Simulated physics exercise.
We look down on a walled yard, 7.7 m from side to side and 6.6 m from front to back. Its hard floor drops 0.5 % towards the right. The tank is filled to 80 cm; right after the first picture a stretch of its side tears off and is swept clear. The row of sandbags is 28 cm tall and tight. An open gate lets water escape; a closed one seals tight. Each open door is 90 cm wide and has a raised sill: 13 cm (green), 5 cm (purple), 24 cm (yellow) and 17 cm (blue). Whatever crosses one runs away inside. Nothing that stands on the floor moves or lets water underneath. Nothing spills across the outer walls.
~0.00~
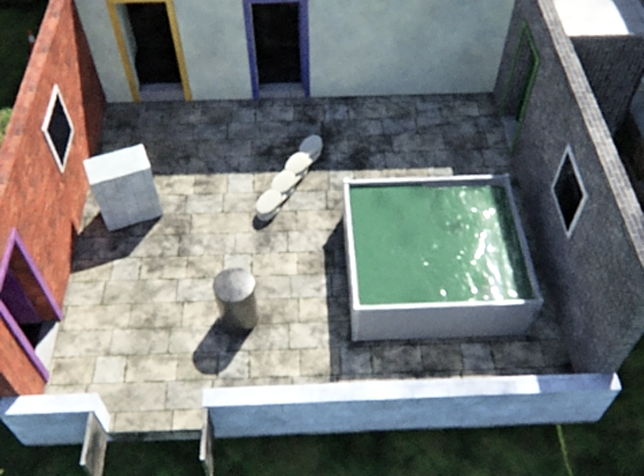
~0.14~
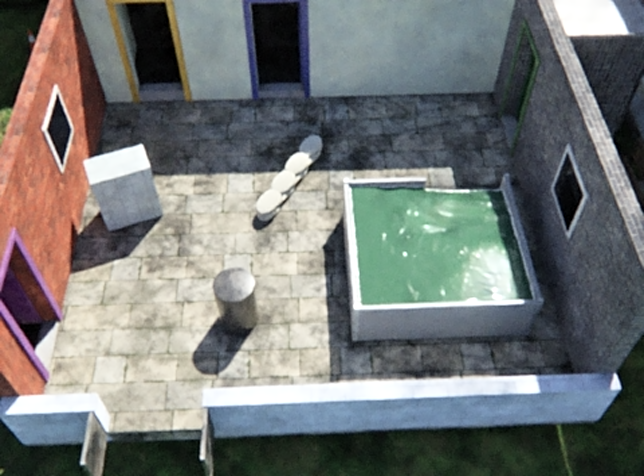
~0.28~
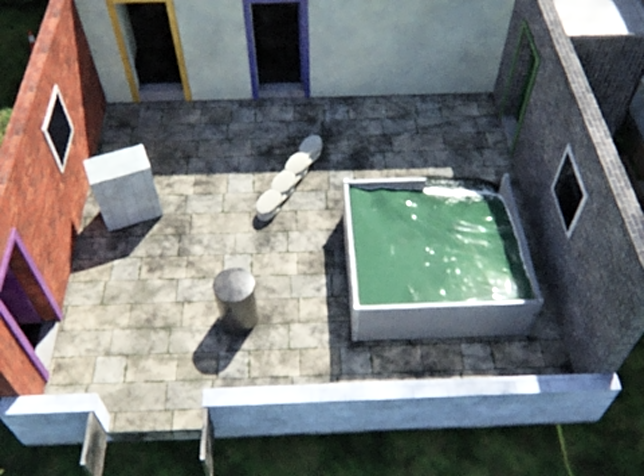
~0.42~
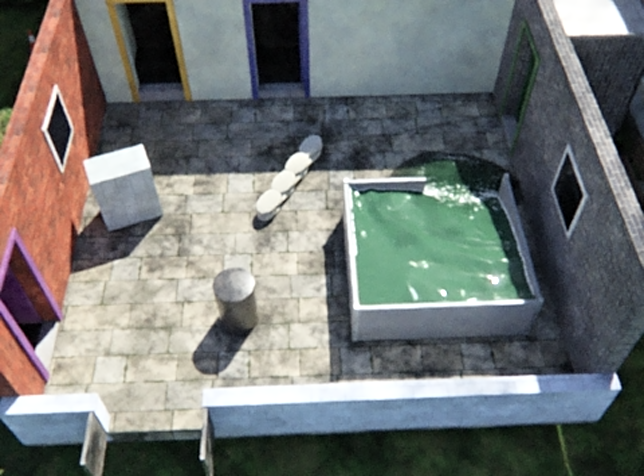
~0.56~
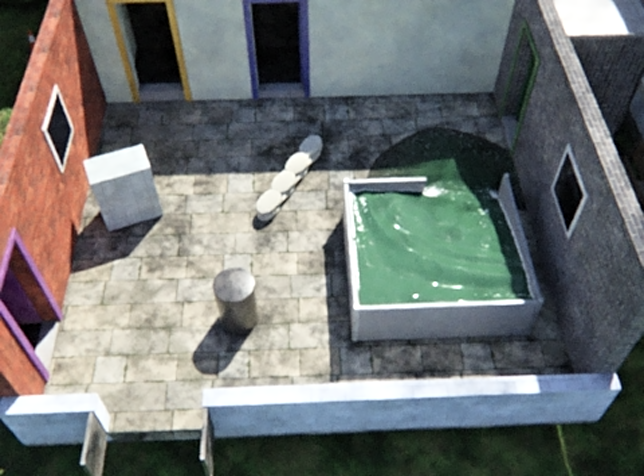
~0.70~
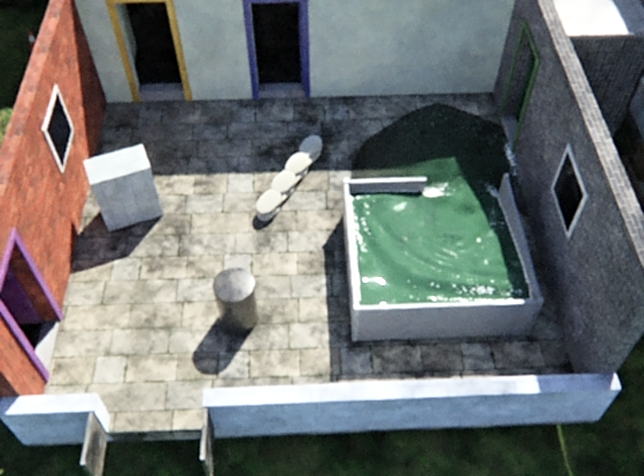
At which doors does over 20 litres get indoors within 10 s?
The water let in: At the green door it passes the limit; at the purple door it keeps below the limit; at the yellow door it stays under the limit; at the blue door it stays under the limit.
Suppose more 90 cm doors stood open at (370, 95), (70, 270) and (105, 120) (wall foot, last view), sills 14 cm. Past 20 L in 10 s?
In that order: Above, below, over.
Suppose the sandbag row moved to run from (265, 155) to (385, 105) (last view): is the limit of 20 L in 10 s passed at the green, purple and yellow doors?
Then: Green above, purple above, yellow under.
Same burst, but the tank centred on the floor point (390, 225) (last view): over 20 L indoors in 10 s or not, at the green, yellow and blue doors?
Then: Green over, yellow not over, blue under.
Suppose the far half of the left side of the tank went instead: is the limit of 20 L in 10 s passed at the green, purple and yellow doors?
Then: Green below, purple above, yellow under.
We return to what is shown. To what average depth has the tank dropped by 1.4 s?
Some 58 cm.
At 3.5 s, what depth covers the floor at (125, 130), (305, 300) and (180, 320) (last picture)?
Roughly 3, 0 and 0 cm, in turn.
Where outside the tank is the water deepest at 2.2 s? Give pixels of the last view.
At about (472, 96).
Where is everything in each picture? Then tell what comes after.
The first picture shows the tank at (436, 240) is whole and still, 80 cm deep.
In the second picture, water pours out on the tank's far side and has run 0.7 m, to a hidden place; typically 9 cm deep outside, 80 cm at the tank's back.
In the third picture, water pours out on the tank's far side and has run 1.0 m, to a hidden place; typically 13 cm deep outside, 80 cm at the tank's back.
In the fourth picture, the front is at (426, 156), 1.4 m from the gap on the tank's far side; 2.5 m2 of floor is under water; 80 cm left at the back of the tank.
In the fifth picture, water pours out on the tank's far side and has run 2.1 m, to (434, 131); typically 7 cm deep outside, 80 cm at the tank's back.
In the sixth picture, water pours out on the tank's far side and has run 2.7 m, to (438, 107); typically 6 cm deep outside, 74 cm at the tank's back.
After 1.4 s water covers 20 % of the floor and is deepest (64 cm) near (490, 96); green door 25 cm at the sill, 4 L in, purple door not reached, yellow door not reached, blue door not reached.
After 2.2 s water covers 25 % of the floor and is deepest (58 cm) near (472, 96); green door 24 cm at the sill, 41 L in, purple door not reached, yellow door not reached, blue door 10 cm at the sill, 0 L in.
After 3.5 s water covers 45 % of the floor and is deepest (36 cm) near (496, 114); green door 31 cm at the sill, 159 L in, purple door not reached, yellow door 7 cm at the sill, 0 L in, blue door 14 cm at the sill, 0 L in.
After 6.0 s water covers 80 % of the floor and is deepest (26 cm) near (91, 180); green door 23 cm at the sill, 329 L in, purple door 2 cm at the sill, 0 L in, yellow door 13 cm at the sill, 0 L in, blue door 11 cm at the sill, 0 L in.
After 10.0 s water covers 95 % of the floor and is deepest (18 cm) near (117, 202); green door 14 cm at the sill, 382 L in, purple door 2 cm at the sill, 0 L in, yellow door 15 cm at the sill, 0 L in, blue door 10 cm at the sill, 0 L in.
